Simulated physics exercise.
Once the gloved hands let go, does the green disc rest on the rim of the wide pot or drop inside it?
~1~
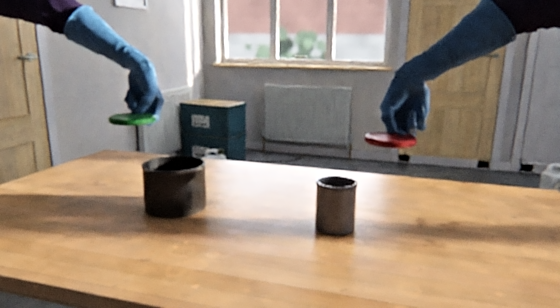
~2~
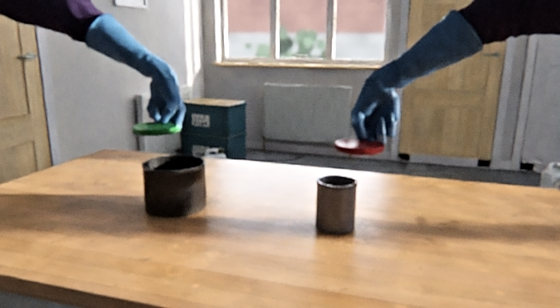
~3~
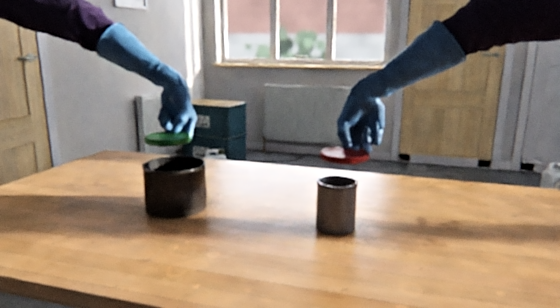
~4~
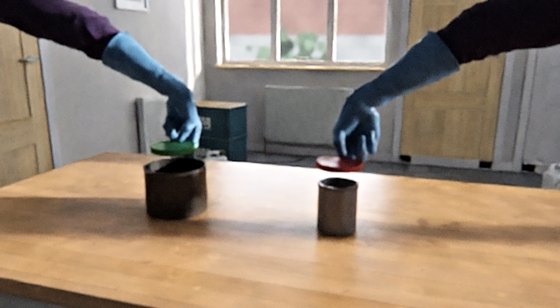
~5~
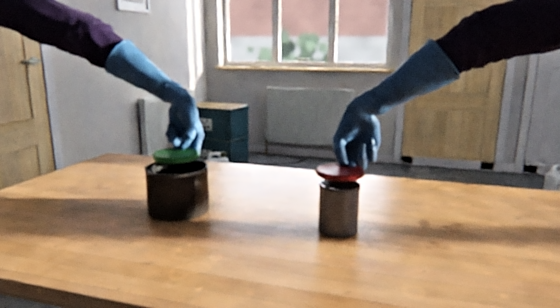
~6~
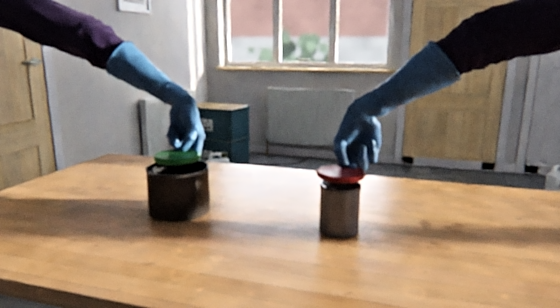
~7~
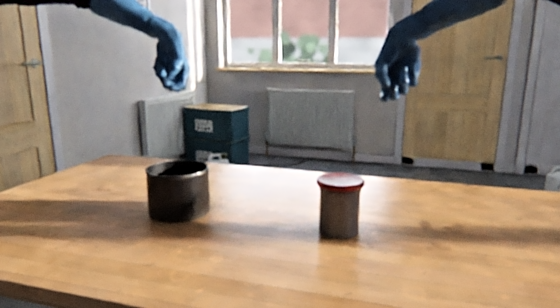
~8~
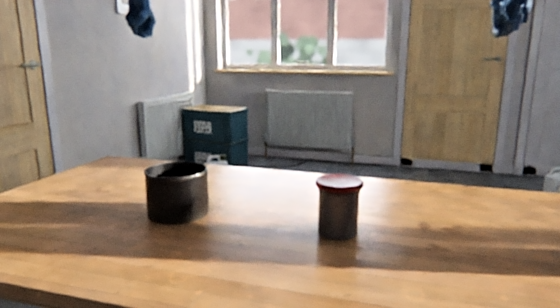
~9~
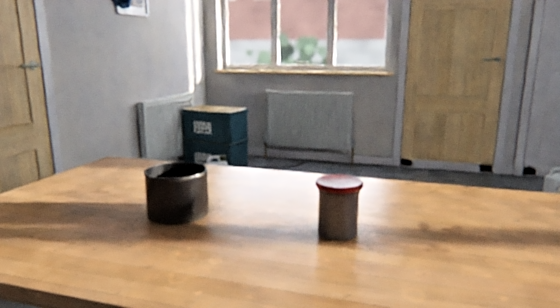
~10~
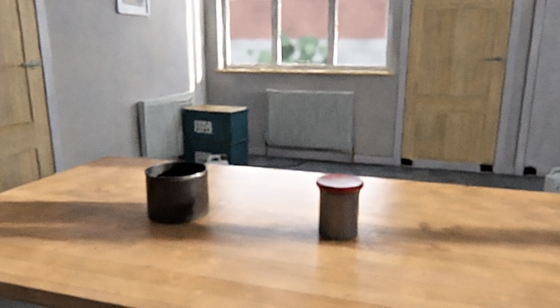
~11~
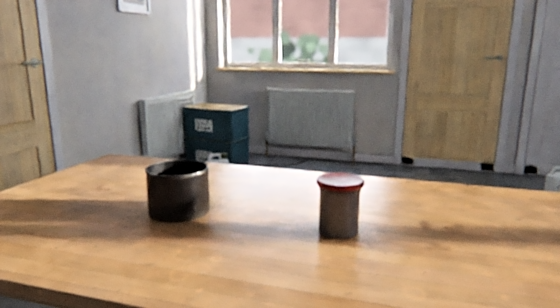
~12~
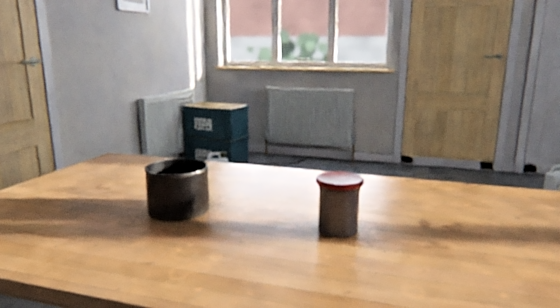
The green disc drops inside the wide pot and goes out of sight, leaving the top open, while the red lid stays across the narrower pot.
The clip opens on a wooden table with a wide dark pot at left and a narrower one at right, while two blue-gloved hands hold a green disc and a red lid above them. The hands move inward and lower the discs until each is just over its pot. Both hands then let go and draw back upward out of view. The green disc slips down inside the wide pot and is lost from sight, while the red lid sits across the narrow pot's rim. At the end, the left pot stands open and the right one stays covered.
